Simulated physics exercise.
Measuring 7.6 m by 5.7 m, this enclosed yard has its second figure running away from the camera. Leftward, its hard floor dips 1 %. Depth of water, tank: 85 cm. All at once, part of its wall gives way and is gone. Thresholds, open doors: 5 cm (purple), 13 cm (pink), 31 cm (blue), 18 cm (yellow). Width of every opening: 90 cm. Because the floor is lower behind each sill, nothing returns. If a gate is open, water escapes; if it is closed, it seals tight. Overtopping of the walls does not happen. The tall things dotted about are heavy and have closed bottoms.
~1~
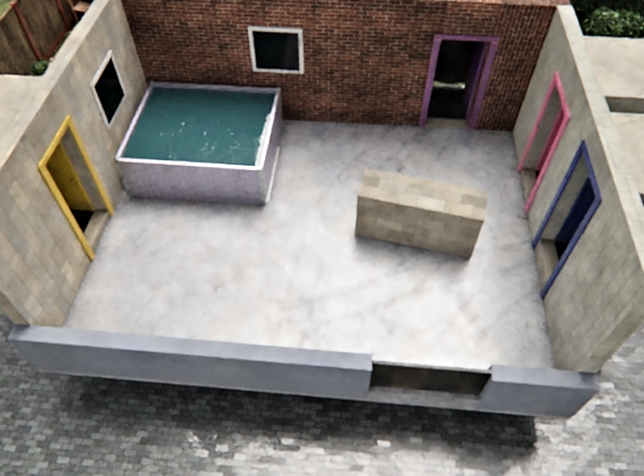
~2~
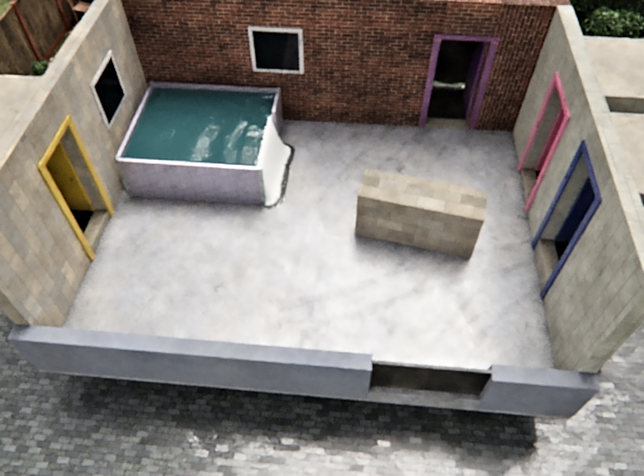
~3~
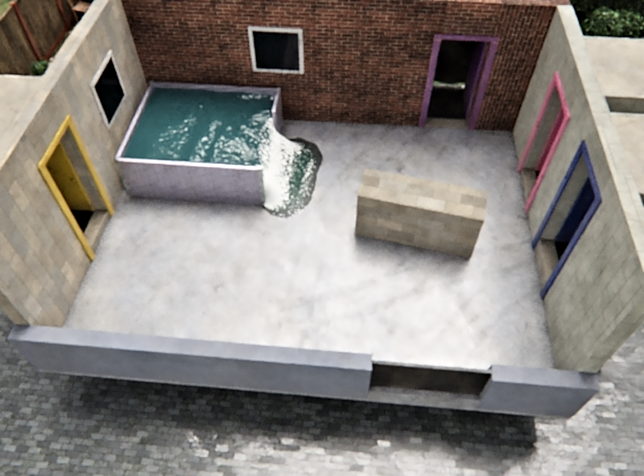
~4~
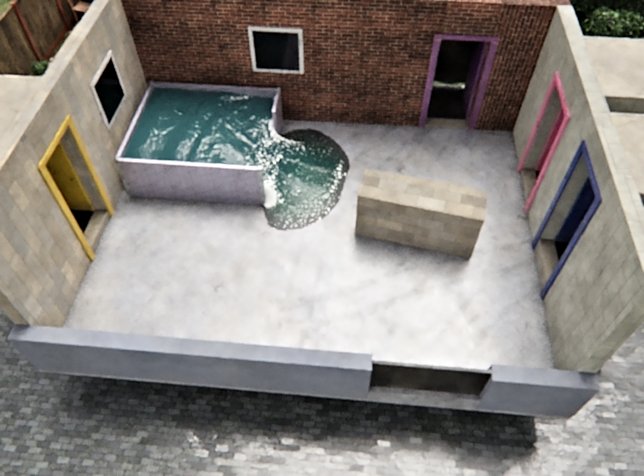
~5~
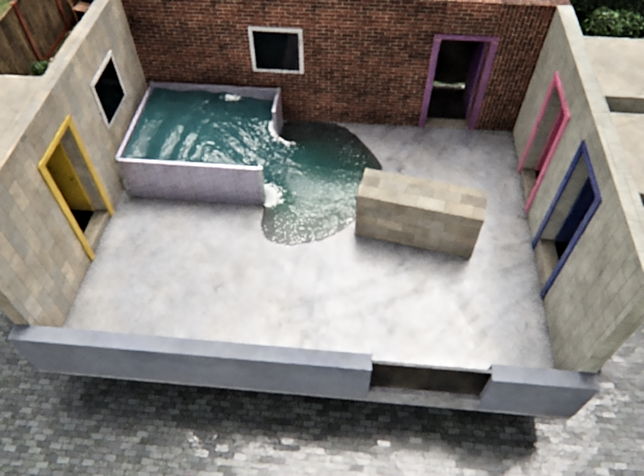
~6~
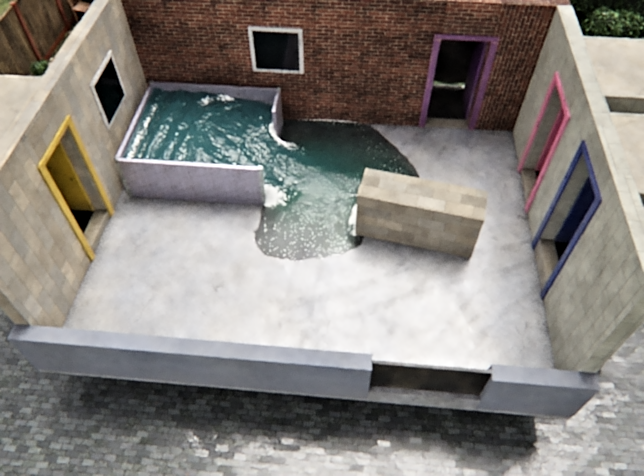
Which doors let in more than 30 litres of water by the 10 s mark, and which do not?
By then, the purple door lets in more than that, the pink door lets in more than that, the blue door does not, the yellow door does not.
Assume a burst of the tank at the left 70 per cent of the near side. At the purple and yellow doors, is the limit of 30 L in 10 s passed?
Short answer, against that limit: Purple overshoots, yellow overshoots.
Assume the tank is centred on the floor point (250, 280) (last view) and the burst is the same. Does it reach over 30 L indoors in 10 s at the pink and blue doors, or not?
For the pink door, the amount is acceptable; for the blue door, the amount is too high.
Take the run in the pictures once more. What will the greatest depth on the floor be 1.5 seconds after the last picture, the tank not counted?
It tops out at some 43 cm.
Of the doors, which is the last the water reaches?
I'd say the yellow one.
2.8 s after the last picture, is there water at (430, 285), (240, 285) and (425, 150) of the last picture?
Going in order, covered, then clear, then covered.
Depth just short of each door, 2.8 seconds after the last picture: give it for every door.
Centimetres: Purple 18 / pink 31 / blue 10 / yellow 0.
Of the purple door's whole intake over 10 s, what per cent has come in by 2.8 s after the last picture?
Some 15 per cent by then.
Then, 0.7 s after the last picture water covers 40 % of the floor and is deepest (48 cm) near (358, 216); purple door 9 cm at the sill, 0 L in, pink door 18 cm at the sill, 4 L in, blue door not reached, yellow door not reached.
Then, 1.5 s after the last picture water covers 55 % of the floor and is deepest (43 cm) near (504, 138); purple door 13 cm at the sill, 9 L in, pink door 35 cm at the sill, 100 L in, blue door 8 cm at the sill, 0 L in, yellow door not reached.
Then, 2.8 s after the last picture water covers 70 % of the floor and is deepest (34 cm) near (506, 150); purple door 18 cm at the sill, 55 L in, pink door 31 cm at the sill, 284 L in, blue door 10 cm at the sill, 0 L in, yellow door not reached.
Then, 5.3 s after the last picture water covers 85 % of the floor and is deepest (20 cm) near (407, 177); purple door 16 cm at the sill, 249 L in, pink door 17 cm at the sill, 362 L in, blue door 14 cm at the sill, 0 L in, yellow door 3 cm at the sill, 0 L in.
Then, 9.3 s after the last picture water covers 100 % of the floor and is deepest (32 cm) near (153, 120); purple door 10 cm at the sill, 380 L in, pink door 8 cm at the sill, 370 L in, blue door 8 cm at the sill, 0 L in, yellow door 19 cm at the sill, 1 L in.
